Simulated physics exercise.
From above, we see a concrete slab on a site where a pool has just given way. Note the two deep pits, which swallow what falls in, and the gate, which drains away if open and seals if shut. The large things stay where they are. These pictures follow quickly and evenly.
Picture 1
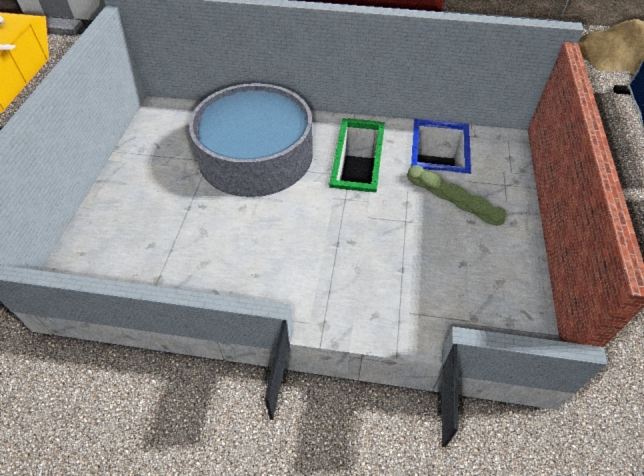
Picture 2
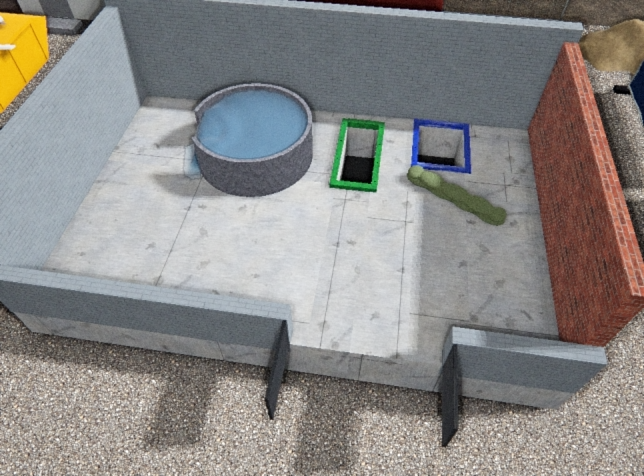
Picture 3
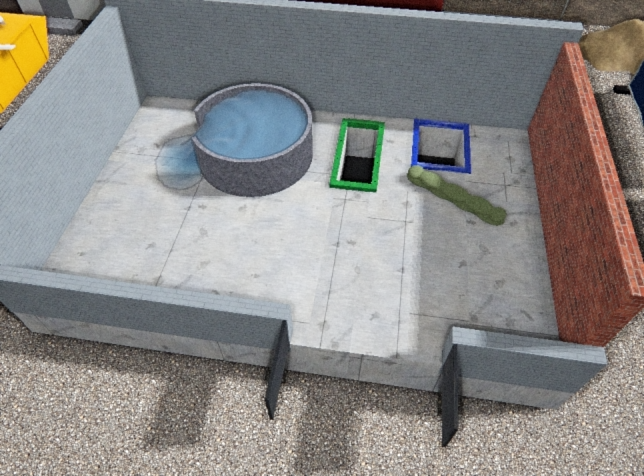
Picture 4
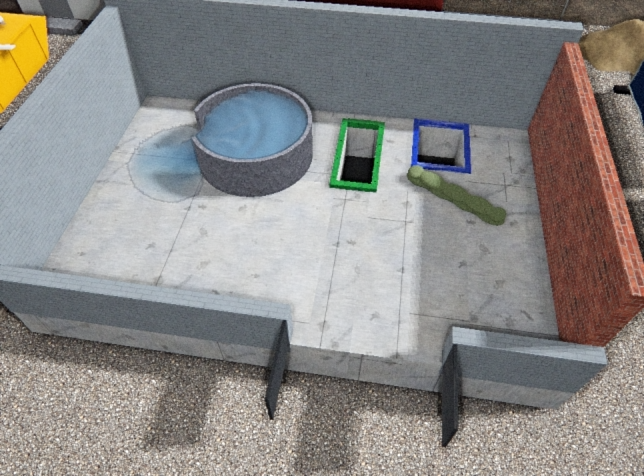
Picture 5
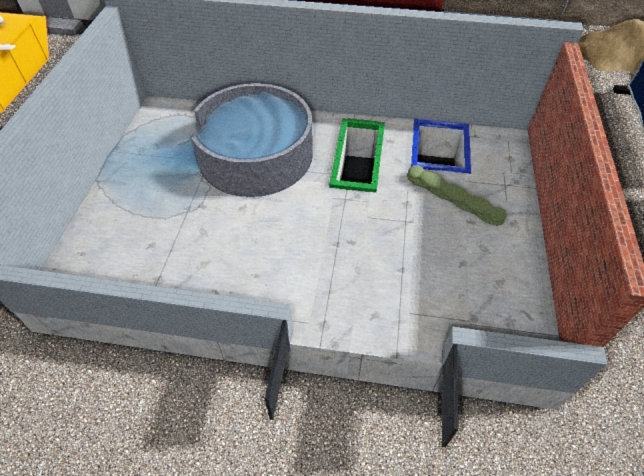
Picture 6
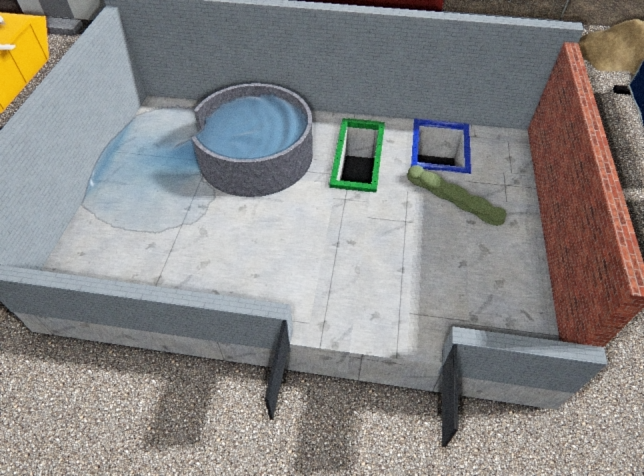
Water pours from a gap in the left side of a round grey tank, seen from above on a pale concrete slab enclosed by grey walls and a red brick wall at right. Right of the tank lie a green-framed pit, a blue-framed pit and a long green mound, with a gateway in front. The tank first stands whole, then the pale blue sheet spreads leftward and forward while the camera stays still.
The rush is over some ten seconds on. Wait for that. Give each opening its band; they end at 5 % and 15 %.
My prediction: Gate: Smaller than five per cent; blue pit: Smaller than five per cent; green pit: Smaller than five per cent.
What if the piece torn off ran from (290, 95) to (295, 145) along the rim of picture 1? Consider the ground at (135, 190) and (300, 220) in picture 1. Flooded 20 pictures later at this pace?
In order, I'd call them parched and drenched.
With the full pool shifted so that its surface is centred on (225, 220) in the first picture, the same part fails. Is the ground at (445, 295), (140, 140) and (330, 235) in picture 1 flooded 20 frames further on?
Unflooded - soaked - unflooded.
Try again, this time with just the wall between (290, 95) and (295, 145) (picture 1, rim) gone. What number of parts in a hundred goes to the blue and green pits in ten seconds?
For blue it's about 10 per cent, and for green about 45 per cent.
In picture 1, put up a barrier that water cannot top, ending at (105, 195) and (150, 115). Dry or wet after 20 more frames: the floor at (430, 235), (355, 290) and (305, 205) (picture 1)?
Point by point: First spared, next spared, last spared.
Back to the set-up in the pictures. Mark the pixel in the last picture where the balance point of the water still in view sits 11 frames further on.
It is near (198, 169).
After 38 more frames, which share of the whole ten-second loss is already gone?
Roughly 40 %.
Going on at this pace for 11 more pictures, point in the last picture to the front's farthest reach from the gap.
Best guess: Near (28, 293).
A moment on, water covers 20 % of the floor; the gate 0 %, the blue pit 0 %, the green pit 0 %.
Next, water covers 25 % of the floor; the gate 0 %, the blue pit 0 %, the green pit 0 %.
Then, water covers 45 % of the floor; the gate 0 %, the blue pit 0 %, the green pit 0 %.
Later, water covers 85 % of the floor; the gate 1 %, the blue pit 1 %, the green pit 0 %.
In the end, water covers 95 % of the floor; the gate 2 %, the blue pit 1 %, the green pit 0 %.
